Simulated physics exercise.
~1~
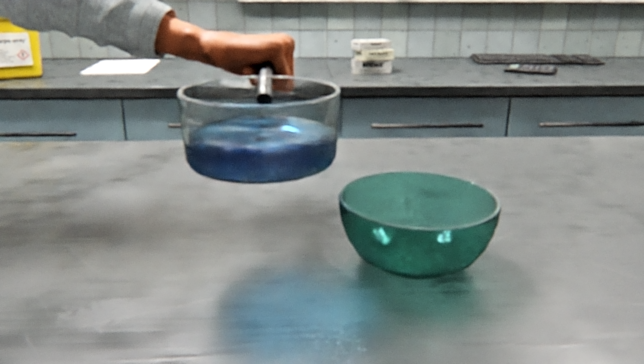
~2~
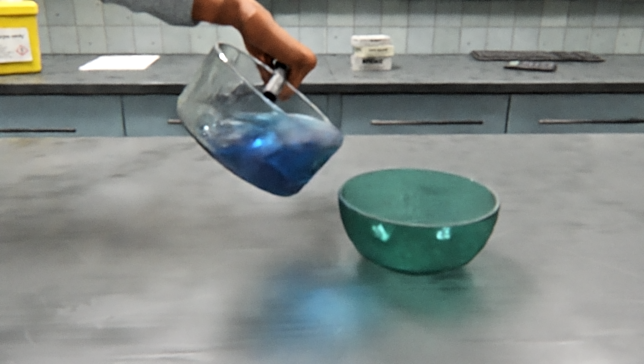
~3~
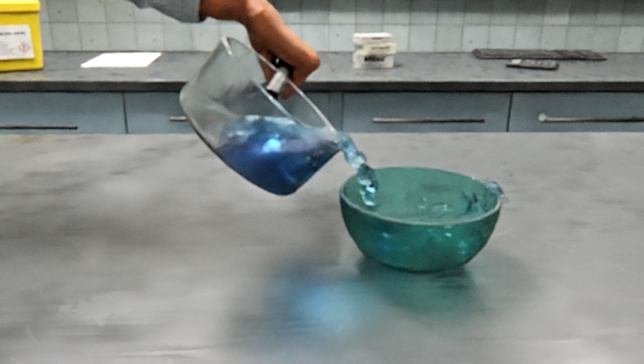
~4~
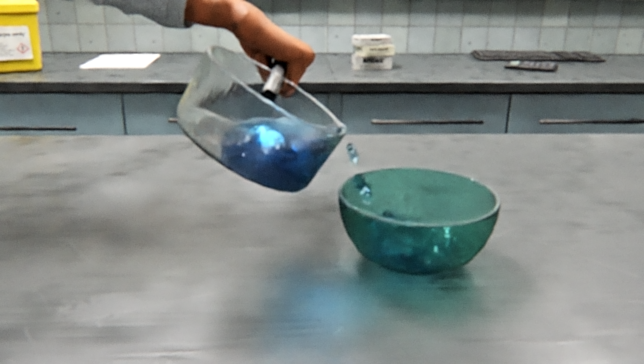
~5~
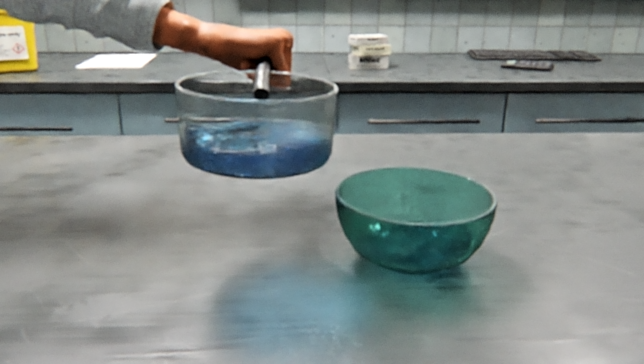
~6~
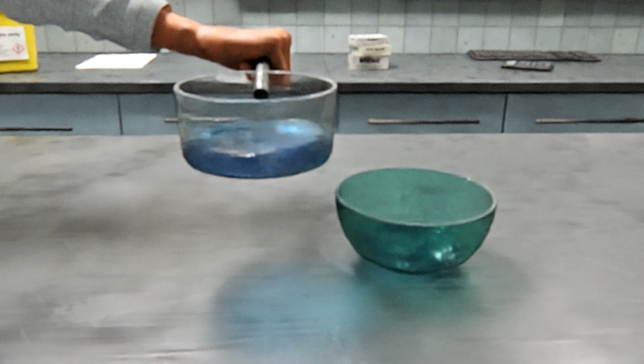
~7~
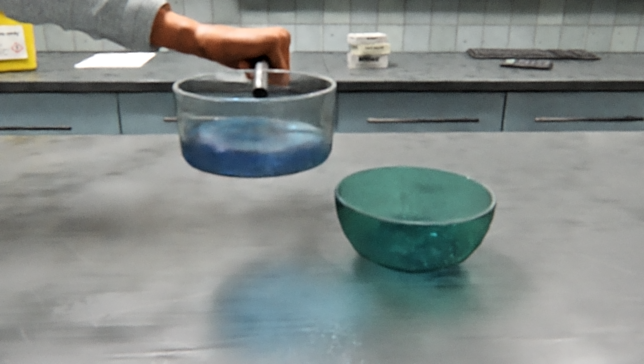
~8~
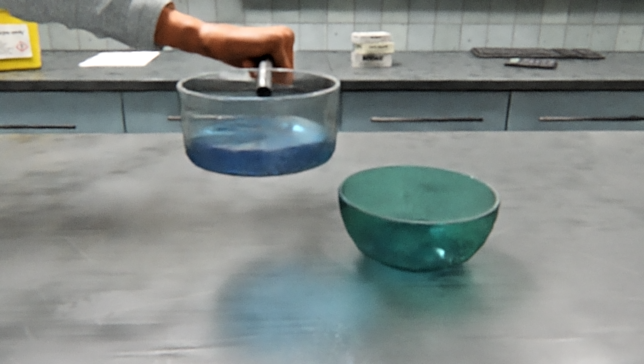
A glass saucepan of blue water, held by a hand, tipped to the right and poured a short stream into a green bowl on a grey worktop, then was brought level again, with much of the water still in it.
